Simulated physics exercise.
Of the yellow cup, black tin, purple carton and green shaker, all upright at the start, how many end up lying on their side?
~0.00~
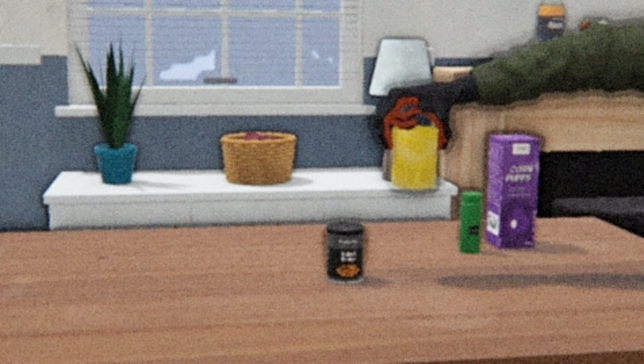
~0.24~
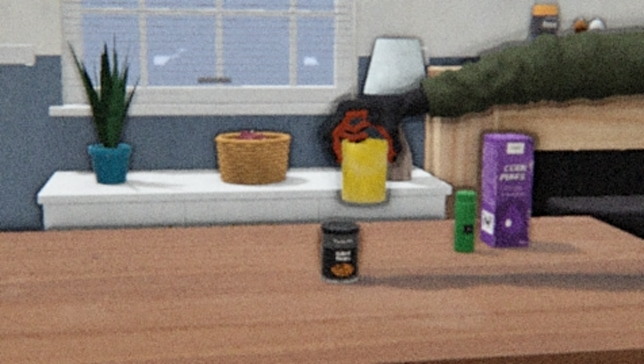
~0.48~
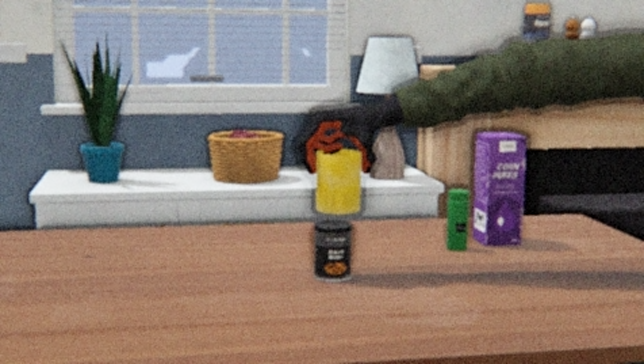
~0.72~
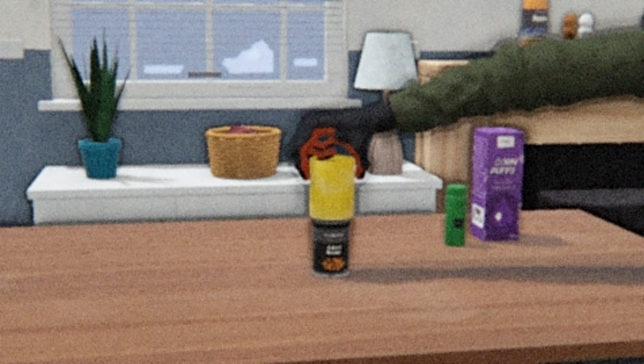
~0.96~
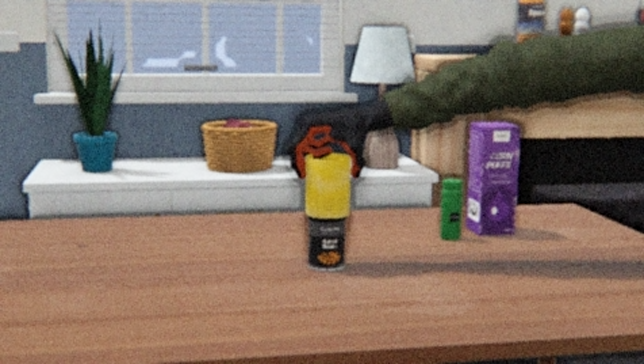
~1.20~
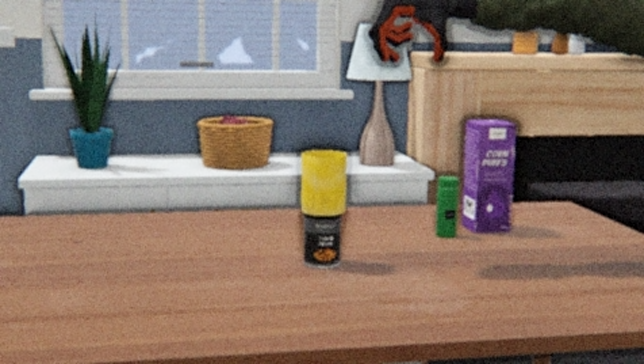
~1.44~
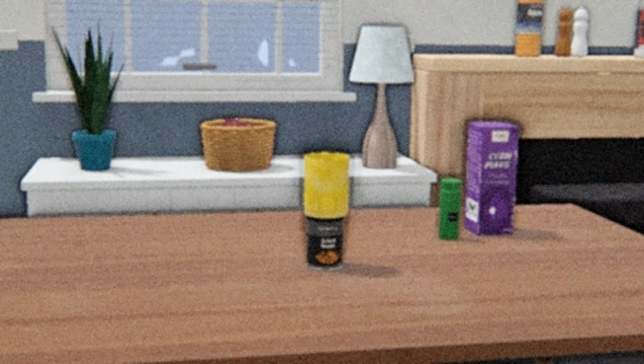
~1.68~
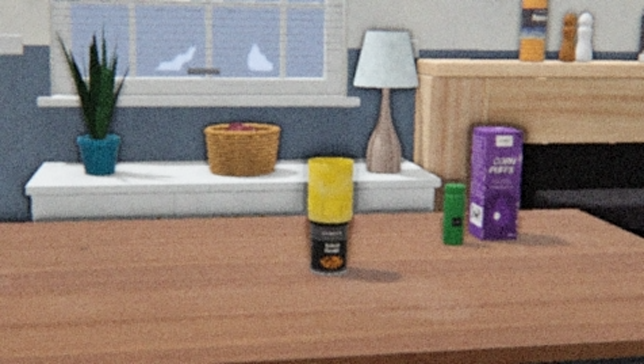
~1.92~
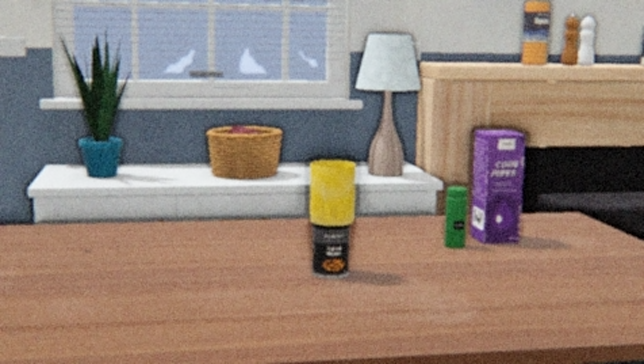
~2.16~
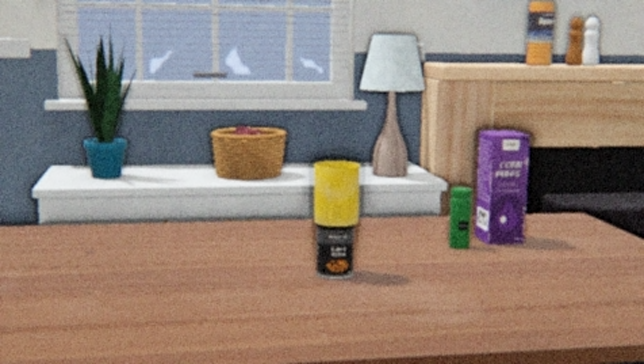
None of them do. The yellow cup stands on the black tin, and the purple carton and green shaker are still upright.
